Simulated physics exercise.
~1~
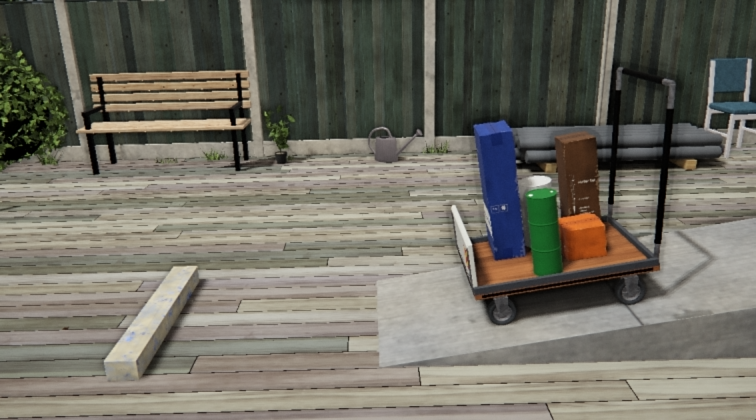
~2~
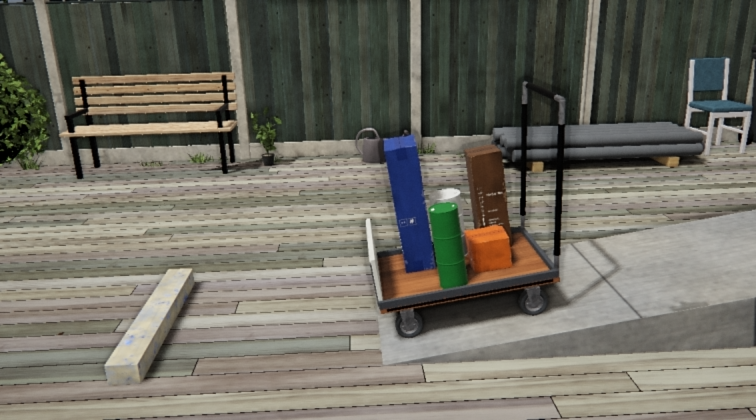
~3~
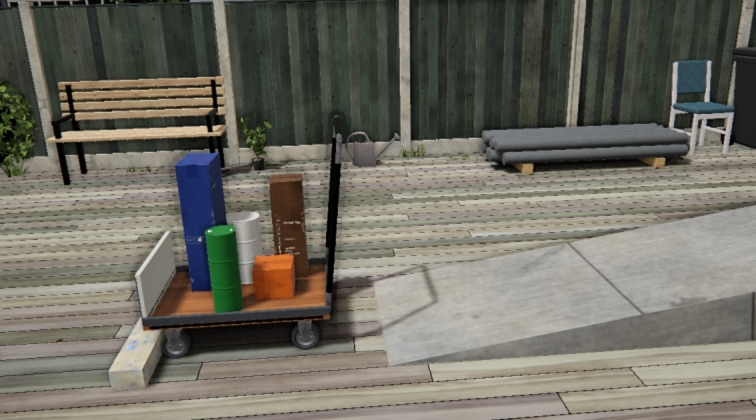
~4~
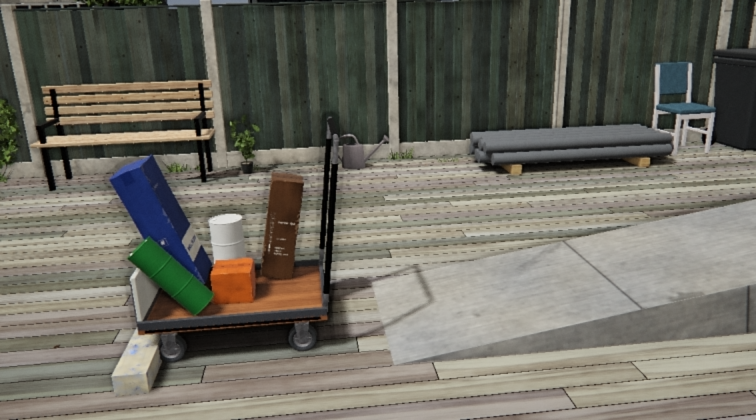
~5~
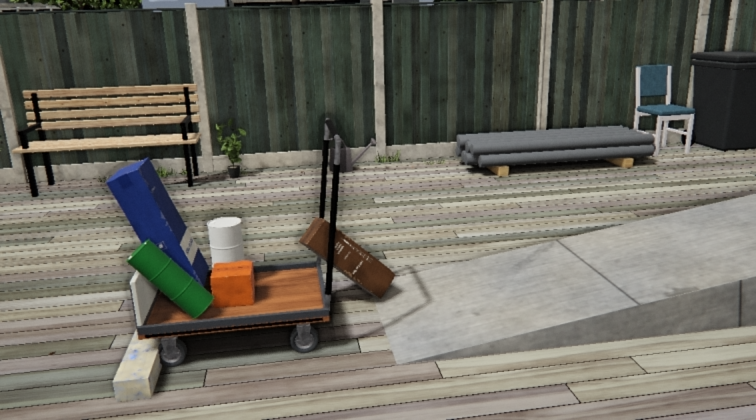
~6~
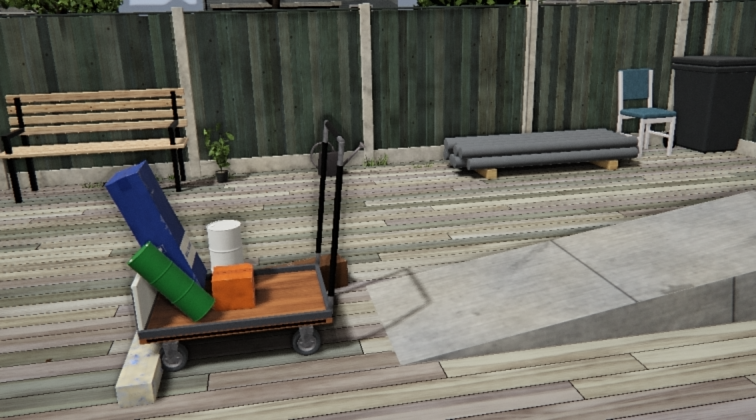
Loaded trolley rolling left down a ramp and stopping at a kerb, brown box falling off behind, green canister toppling forward aboard.
